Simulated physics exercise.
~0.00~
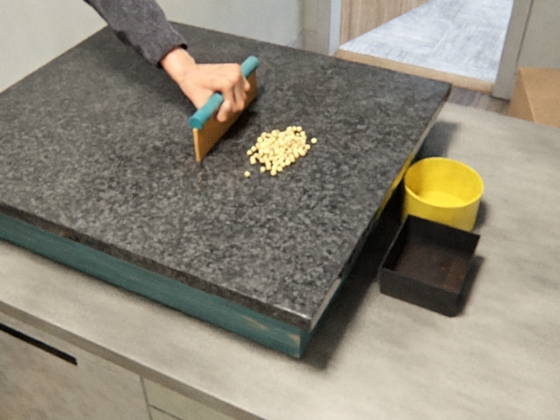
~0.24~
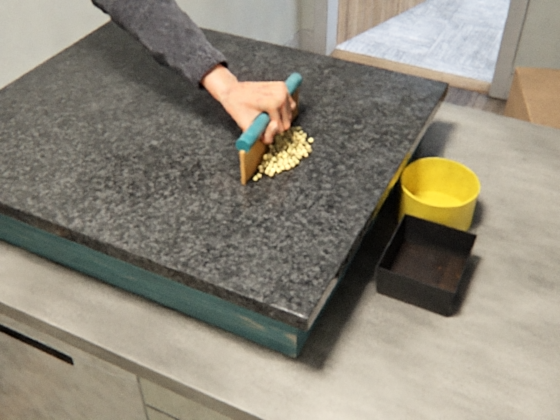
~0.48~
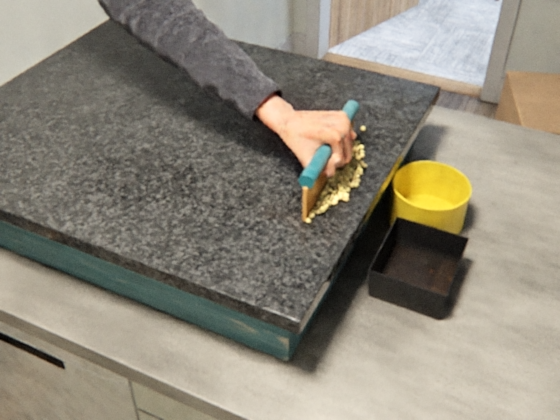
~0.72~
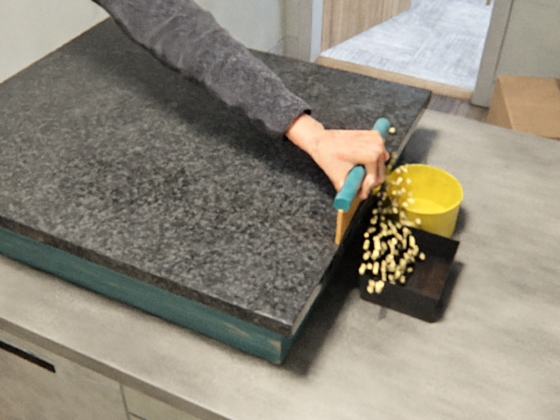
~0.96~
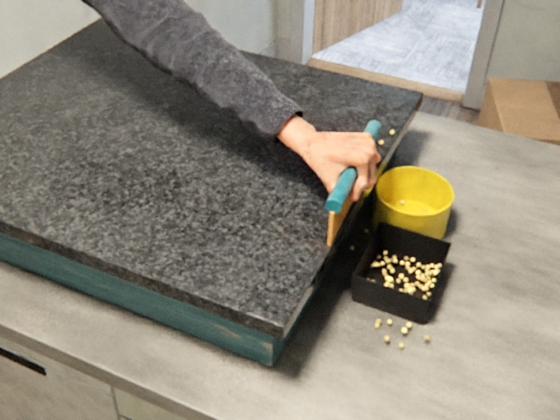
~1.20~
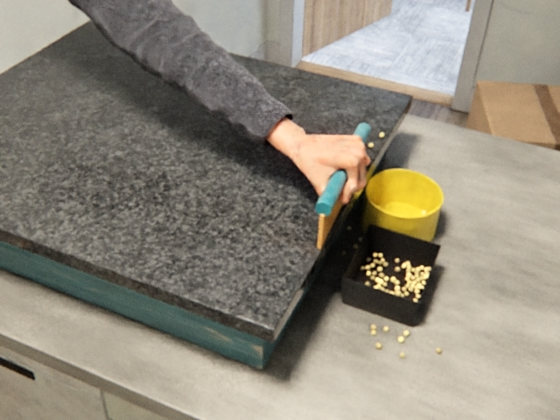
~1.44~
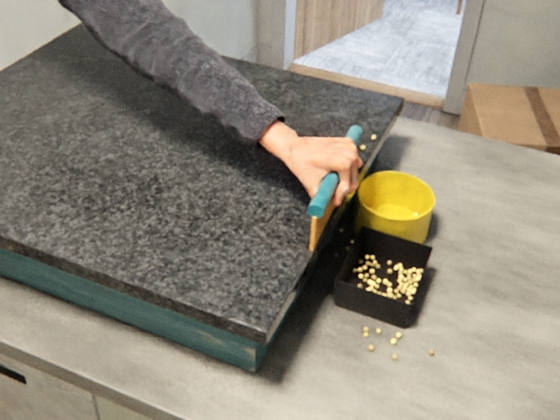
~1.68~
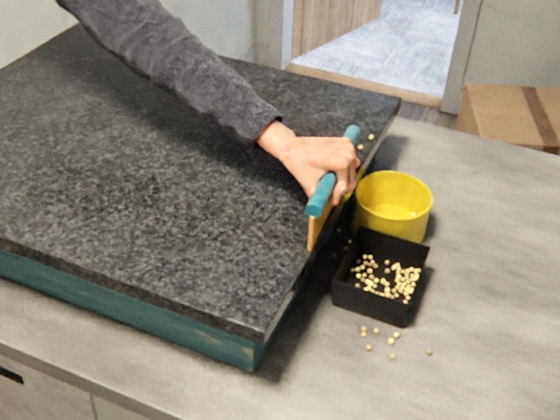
On a dark stone slab, a hand pushing soya beans rightward with a scraper, most dropping into a black tin, some missing.
